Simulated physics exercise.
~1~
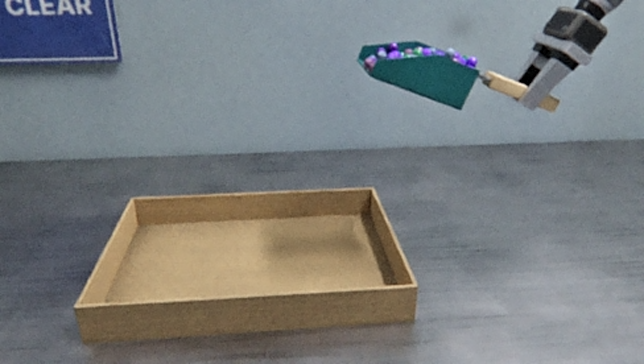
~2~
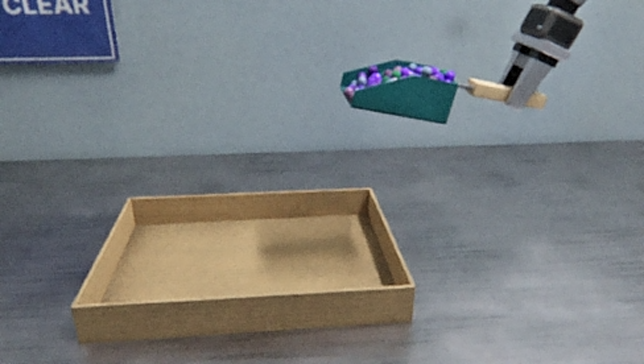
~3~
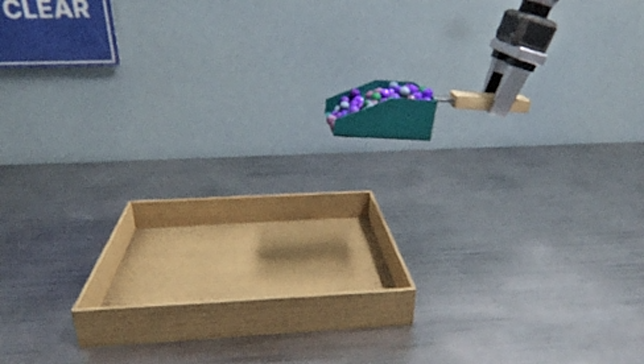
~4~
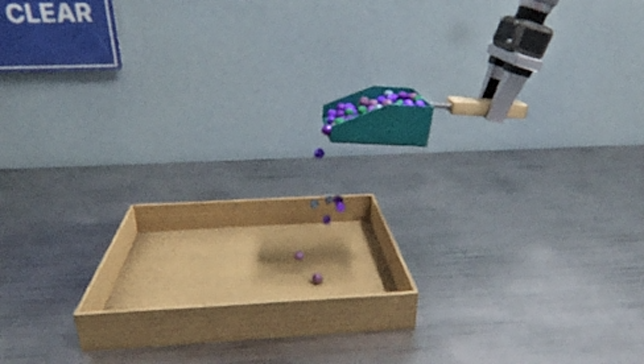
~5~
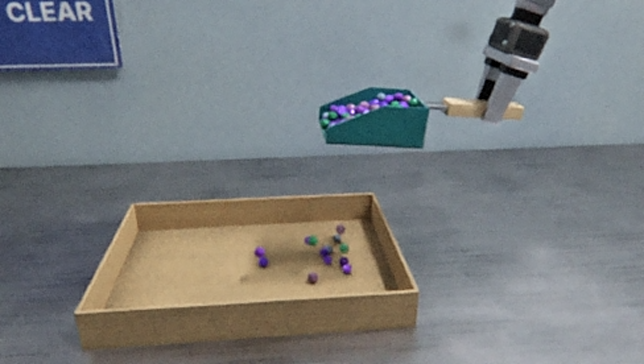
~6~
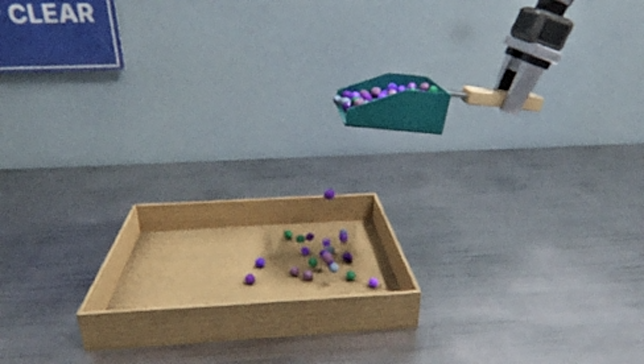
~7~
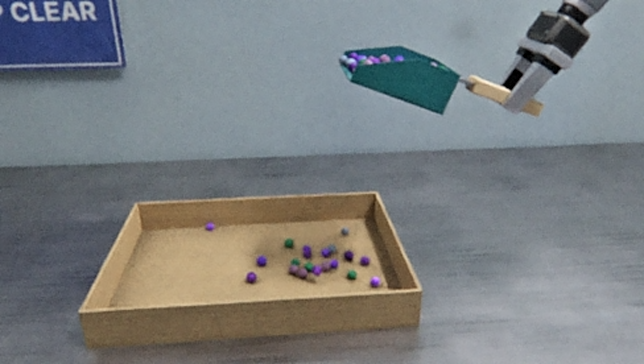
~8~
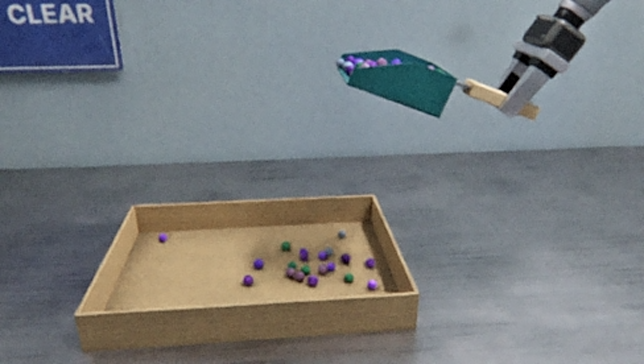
Robot arm lowering a green scoop of small colourful balls, spilling some into a wooden tray, then tilting back with many remaining.
